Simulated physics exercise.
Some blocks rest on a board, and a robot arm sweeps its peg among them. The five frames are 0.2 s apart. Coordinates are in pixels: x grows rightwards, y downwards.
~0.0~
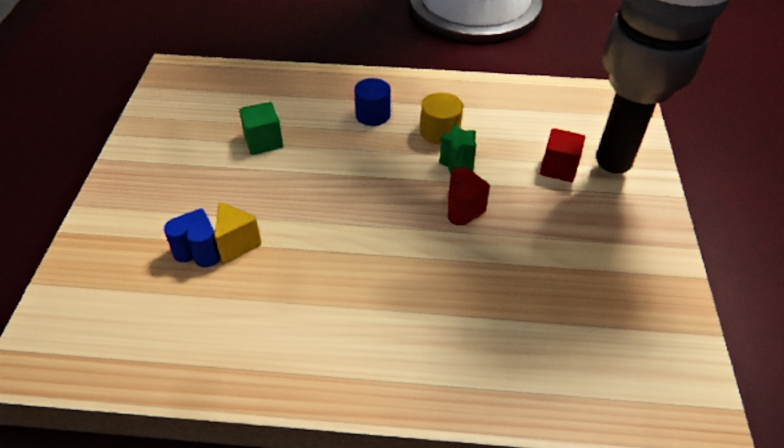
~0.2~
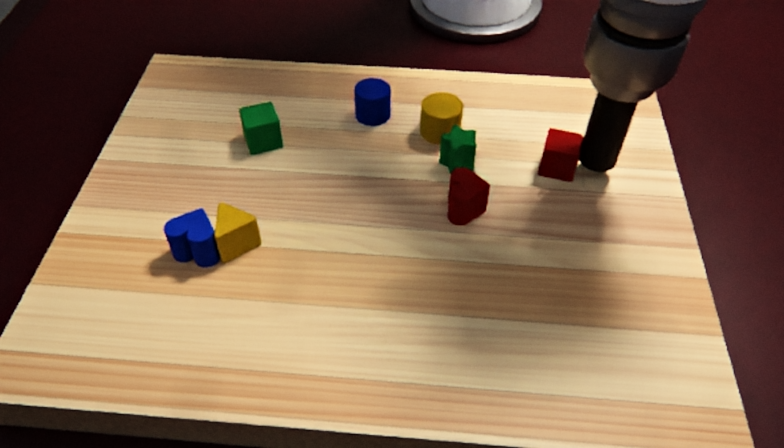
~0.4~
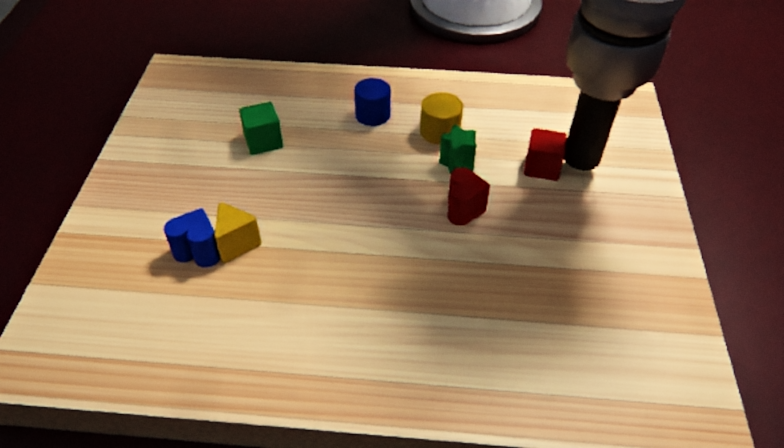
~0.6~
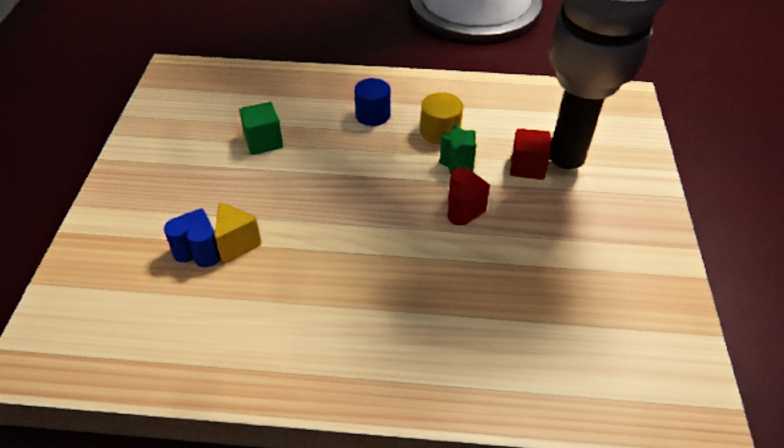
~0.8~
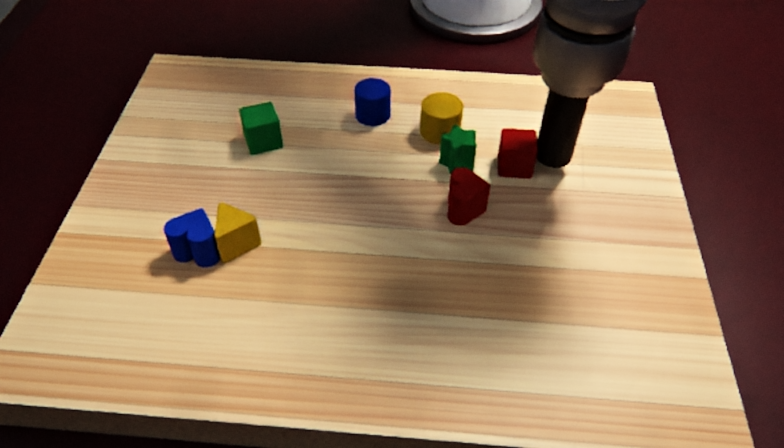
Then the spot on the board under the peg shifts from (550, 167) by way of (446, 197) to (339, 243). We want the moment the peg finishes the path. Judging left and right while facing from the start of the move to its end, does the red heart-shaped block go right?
The answer is no.
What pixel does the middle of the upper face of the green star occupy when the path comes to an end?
Final place: (415, 126).
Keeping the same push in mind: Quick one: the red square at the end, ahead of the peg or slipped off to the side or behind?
Final position: To the side or behind.
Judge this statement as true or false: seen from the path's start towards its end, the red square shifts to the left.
False
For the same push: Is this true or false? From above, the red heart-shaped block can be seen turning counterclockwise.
The statement is correct.
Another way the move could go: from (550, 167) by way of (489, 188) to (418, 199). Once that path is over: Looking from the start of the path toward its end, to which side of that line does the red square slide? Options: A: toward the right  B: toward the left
It's A.
The first path, step by step. One third of the way, peg at (481, 173); green star at (422, 130), turned 40° clockwise; red square at (447, 146), turned 40° clockwise.
Two thirds of the way, peg at (411, 201); green star at (415, 126), turned 55° clockwise; red heart-shaped block at (444, 205), turned 80° anticlockwise; red square at (434, 146), turned 55° clockwise.
At the end, peg at (338, 232); yellow circle still; green star at (415, 126), turned 55° clockwise; red heart-shaped block at (444, 205), turned 80° anticlockwise; red square at (434, 146), turned 55° clockwise.
